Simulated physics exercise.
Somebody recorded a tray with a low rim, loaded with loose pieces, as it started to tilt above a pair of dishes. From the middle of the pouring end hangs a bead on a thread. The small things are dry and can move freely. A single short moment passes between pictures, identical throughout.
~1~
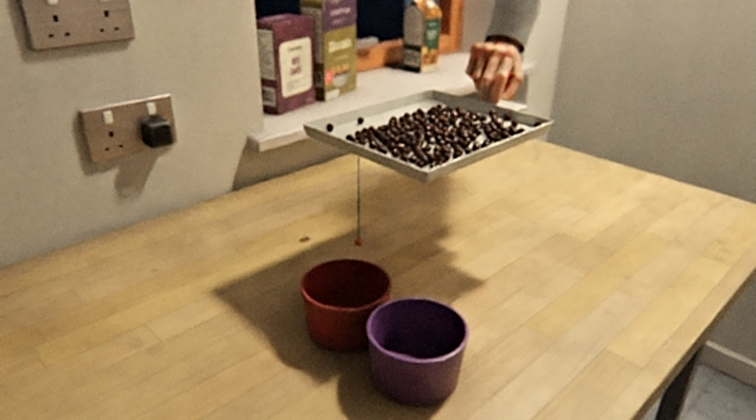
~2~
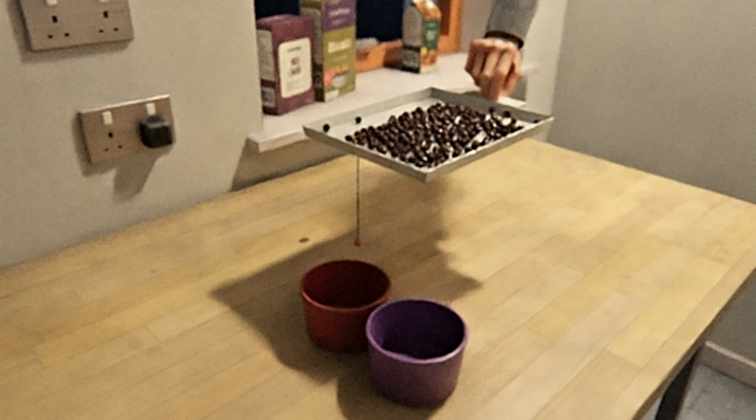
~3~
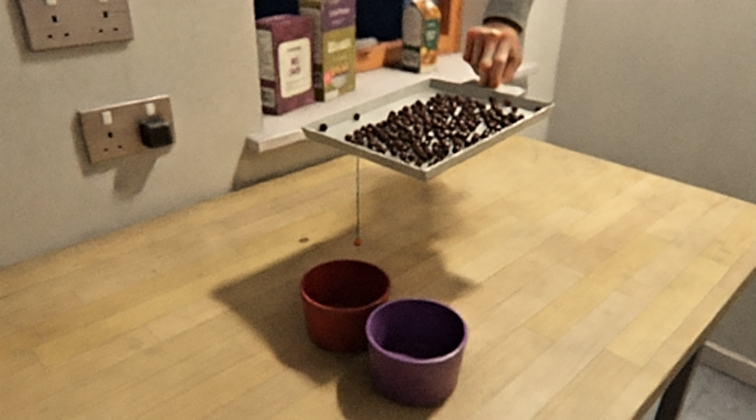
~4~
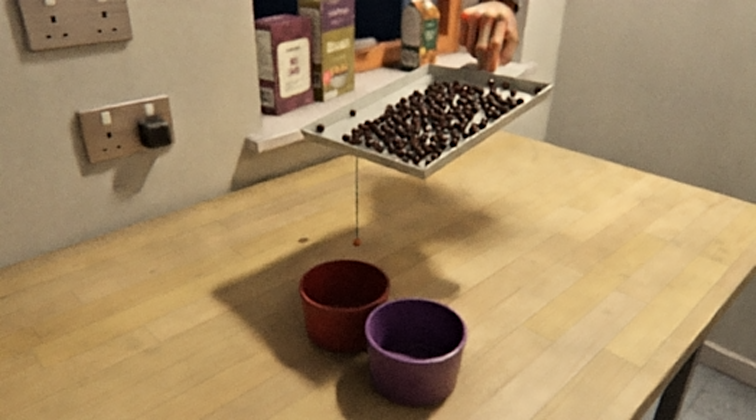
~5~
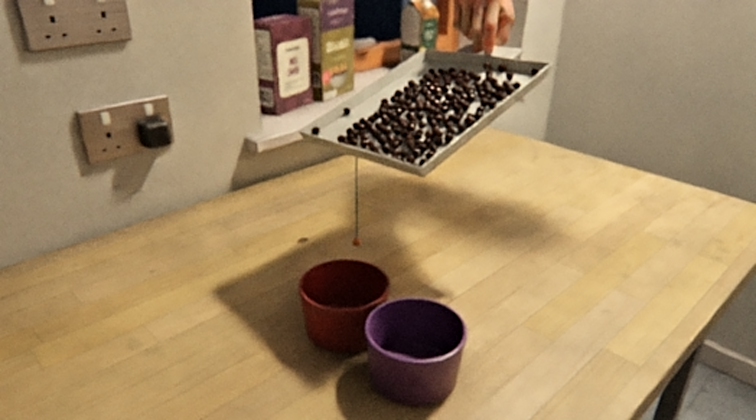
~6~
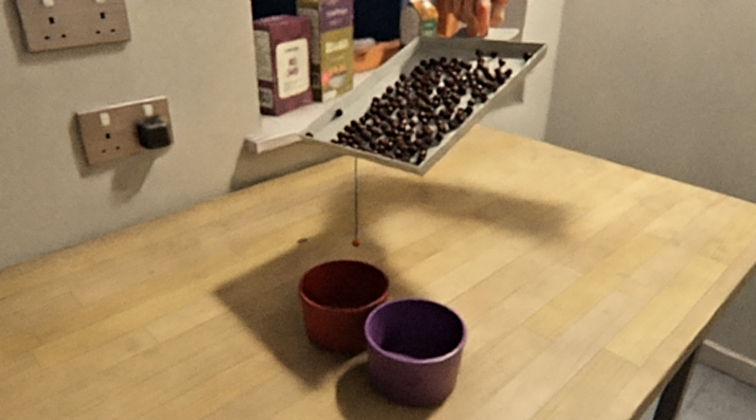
A tray of chocolate balls, level at first above a red dish and a purple dish, tilted steadily as a hand raised its far end, and the balls began sliding toward the lower edge.
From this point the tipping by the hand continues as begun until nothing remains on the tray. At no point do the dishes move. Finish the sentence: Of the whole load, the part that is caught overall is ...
... less than half of it.
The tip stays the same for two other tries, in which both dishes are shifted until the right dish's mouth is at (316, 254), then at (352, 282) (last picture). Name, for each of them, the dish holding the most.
Right side first, Left side second.
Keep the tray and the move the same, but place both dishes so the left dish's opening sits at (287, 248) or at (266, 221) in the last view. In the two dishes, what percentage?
Around 80 and around 70 per cent, in that order.
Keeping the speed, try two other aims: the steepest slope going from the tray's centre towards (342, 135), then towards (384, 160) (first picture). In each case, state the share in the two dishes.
Roughly 0 percent, then 70 percent.
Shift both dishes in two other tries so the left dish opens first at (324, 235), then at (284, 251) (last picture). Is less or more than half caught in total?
Short of half, then the bulk of it.
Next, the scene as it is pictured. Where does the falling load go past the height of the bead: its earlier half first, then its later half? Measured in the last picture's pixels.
It goes through near (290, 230) first, then near (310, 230).
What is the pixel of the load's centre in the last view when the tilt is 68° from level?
Somewhere about pixel (324, 152).
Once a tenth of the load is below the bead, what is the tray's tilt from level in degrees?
Roughly 65°.
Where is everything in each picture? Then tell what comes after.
In the first picture, corners of the pouring end at (307, 123) and (427, 169), level; middle of the load at (440, 134), chocolate balls; left dish at (313, 319); right dish at (382, 369); bead on its thread at (359, 242).
In the second picture, corners of the pouring end at (306, 125) and (426, 170), level; middle of the load at (439, 133).
In the third picture, corners of the pouring end at (305, 126) and (425, 168), tipped barely, lowest at the left corner; middle of the load at (439, 127).
In the fourth picture, corners of the pouring end at (303, 128) and (423, 167), tipped a little, lowest at the left corner; middle of the load at (436, 118).
In the fifth picture, corners of the pouring end at (302, 130) and (421, 165), tipped clearly, lowest at the left corner; middle of the load at (432, 110), about a quarter on the move.
In the sixth picture, corners of the pouring end at (301, 133) and (418, 164), tipped clearly, lowest at the left corner; middle of the load at (422, 107), nearly all on the move; left dish at (311, 320); right dish at (381, 370).
Soon, tray tipped steeply; about half on the tray; a stray few in the left dish; a small part outside both; about a third in the air.
A while on, tray tipped past a quarter turn; a stray few on the tray; a small part in the left dish; about two thirds outside both; a small part in the air.
Towards the end, tray tipped past a quarter turn; a small part in the left dish; most outside both.
Finally, tray tipped past a quarter turn; none in the right dish; a small part in the left dish; most outside both.
